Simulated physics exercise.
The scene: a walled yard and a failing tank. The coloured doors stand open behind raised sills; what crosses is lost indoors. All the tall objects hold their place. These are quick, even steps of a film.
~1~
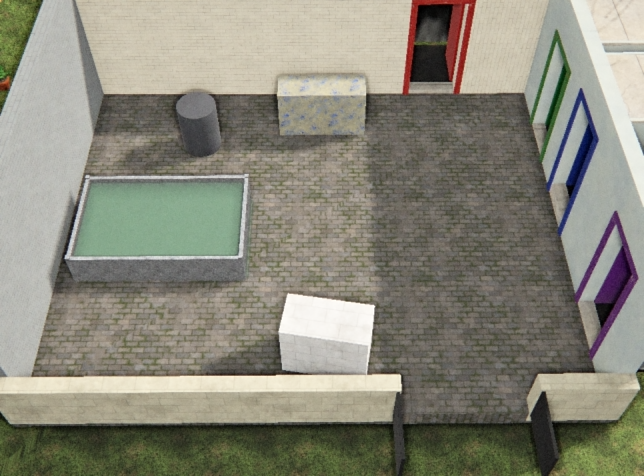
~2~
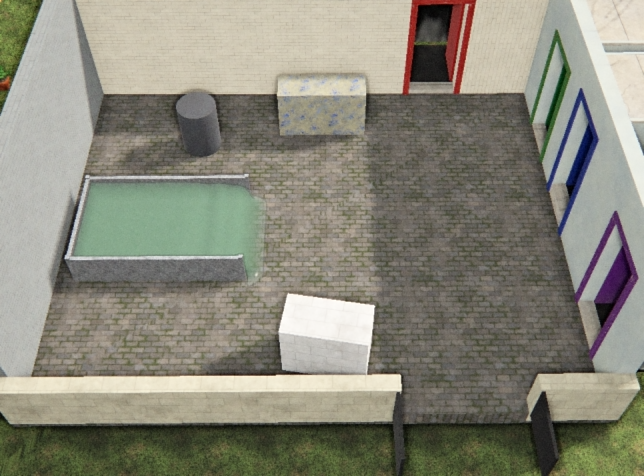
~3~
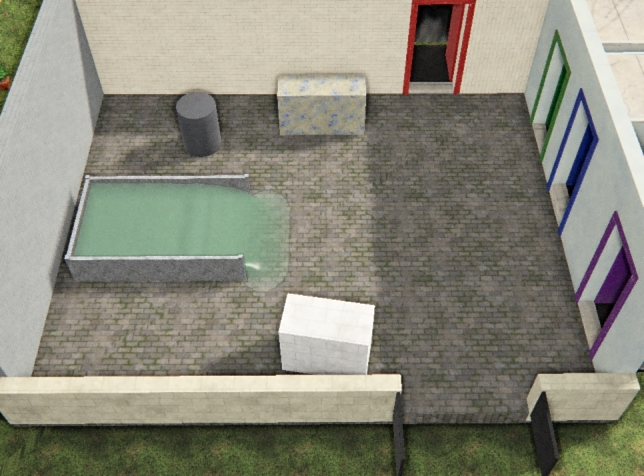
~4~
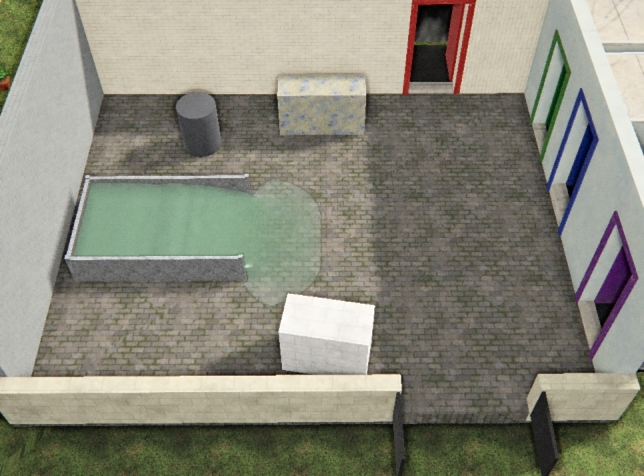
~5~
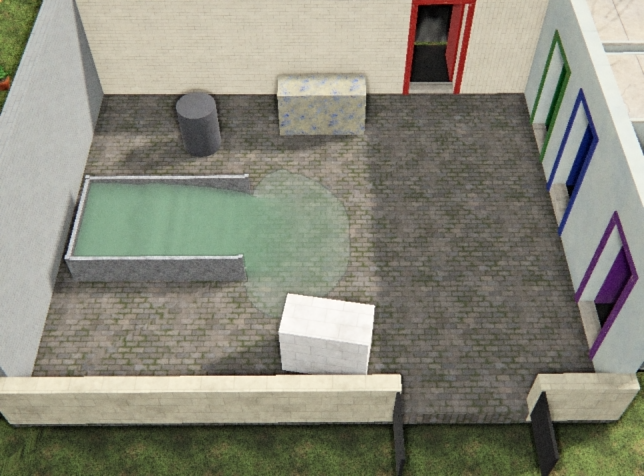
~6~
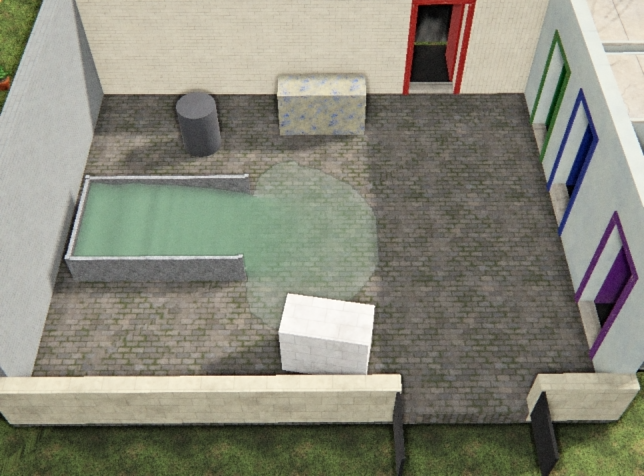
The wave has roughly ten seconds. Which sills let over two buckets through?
In the end: The red door stays under that; the blue door stays under that; the green door takes more than that; the purple door takes more than that.
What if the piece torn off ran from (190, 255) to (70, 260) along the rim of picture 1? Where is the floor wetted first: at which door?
First comes the one in purple.
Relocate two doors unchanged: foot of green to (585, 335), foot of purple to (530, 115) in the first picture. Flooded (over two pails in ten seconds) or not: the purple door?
In short: The purple one floods.
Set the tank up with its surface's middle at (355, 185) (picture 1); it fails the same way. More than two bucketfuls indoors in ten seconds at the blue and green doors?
One by one: The blue one passes that mark; the green one is over.
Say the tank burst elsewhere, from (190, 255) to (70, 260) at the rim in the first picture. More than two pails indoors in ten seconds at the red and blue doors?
In short: The red door is under, the blue door holds.
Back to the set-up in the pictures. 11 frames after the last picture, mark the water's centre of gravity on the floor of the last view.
I would point to (272, 238).
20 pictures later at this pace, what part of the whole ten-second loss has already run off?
I make it 10 per cent.
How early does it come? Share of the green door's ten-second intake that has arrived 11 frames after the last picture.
About 0 per cent.
A moment on, water covers 25 % of the floor; the red door not reached, the blue door not reached, the green door not reached, the purple door not reached.
Next, water covers 45 % of the floor; the red door not reached, the blue door wet at the sill, nothing in, the green door not reached, the purple door not reached.
Then, water covers 55 % of the floor; the red door wet at the sill, nothing in, the blue door wet at the sill, nothing in, the green door under two buckets in, the purple door under two buckets in.
Later, water covers 55 % of the floor; the red door wet at the sill, nothing in, the blue door wet at the sill, nothing in, the green door far over two buckets in, the purple door far over two buckets in.
In the end, water covers 65 % of the floor; the red door wet at the sill, nothing in, the blue door wet at the sill, nothing in, the green door far over two buckets in, the purple door far over two buckets in.
